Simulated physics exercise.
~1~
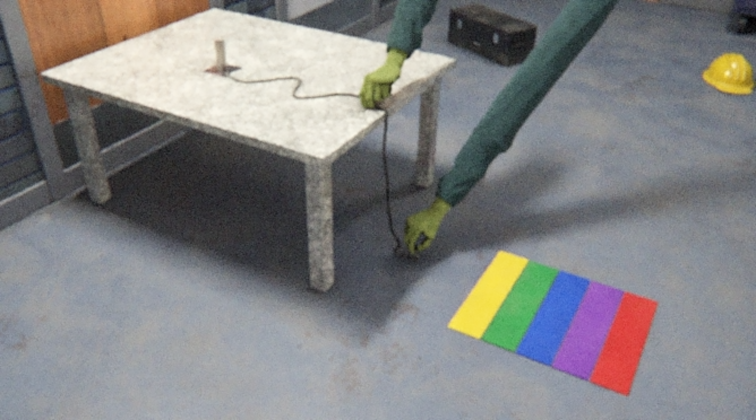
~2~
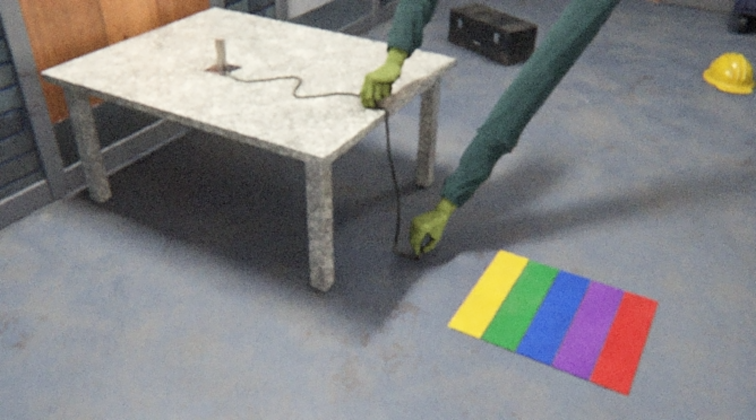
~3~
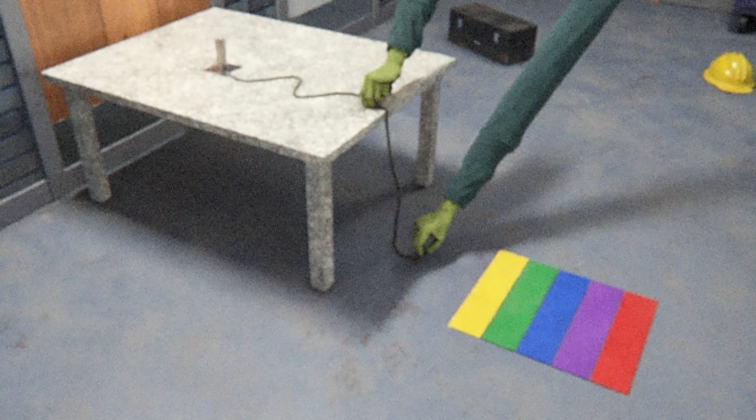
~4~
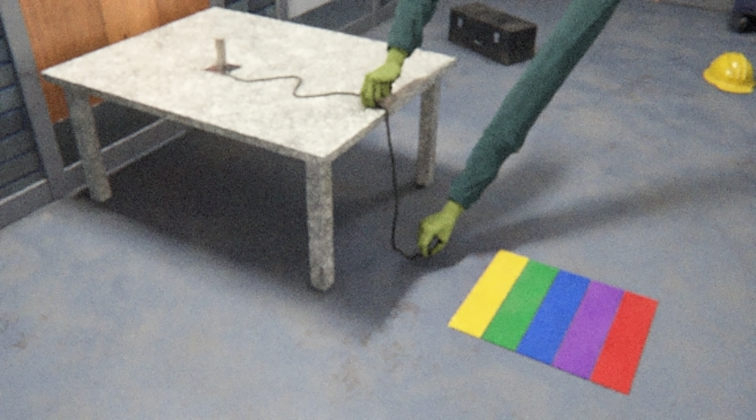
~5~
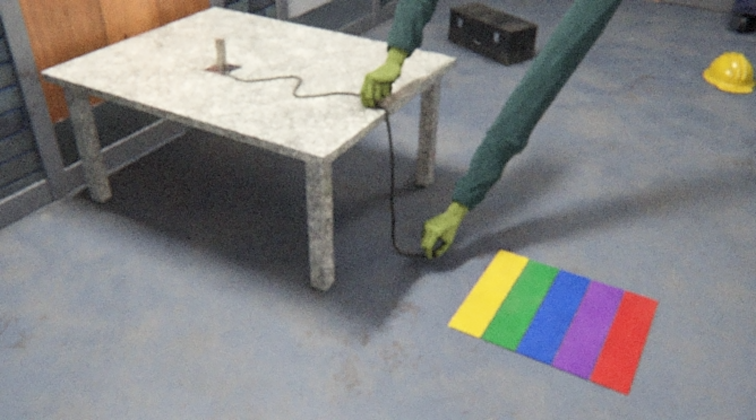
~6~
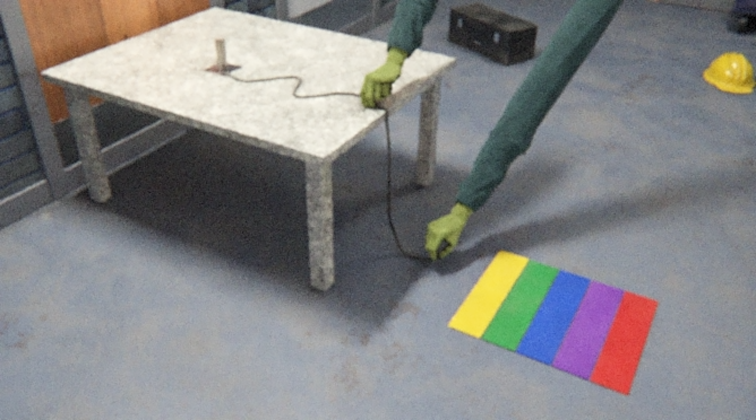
A green-gloved hand drew the loose end of a dark cord slightly right, near five coloured strips on the floor, while another hand held the cord at the edge of a low table.
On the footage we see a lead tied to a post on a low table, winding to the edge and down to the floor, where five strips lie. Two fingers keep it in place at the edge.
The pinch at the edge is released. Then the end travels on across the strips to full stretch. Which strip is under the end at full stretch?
The purple strip.
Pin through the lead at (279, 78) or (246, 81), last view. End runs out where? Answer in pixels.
Try one gives (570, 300); try two gives (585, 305).
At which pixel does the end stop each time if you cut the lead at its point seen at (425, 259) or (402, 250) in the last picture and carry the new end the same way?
First try: Near (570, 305). Second try: Near (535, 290).
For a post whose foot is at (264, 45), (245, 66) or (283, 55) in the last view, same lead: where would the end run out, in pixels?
Going through them in sequence: (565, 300), (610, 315) and finally (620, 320).
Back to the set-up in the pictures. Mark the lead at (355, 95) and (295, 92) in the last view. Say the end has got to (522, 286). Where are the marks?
You'll find the first mark at (387, 127) and the second mark at (335, 98).
A little later, end near (522, 286); over green.
Next, end near (567, 301); over blue.
When it is tight, end near (594, 311); over purple. It halts on the purple strip.
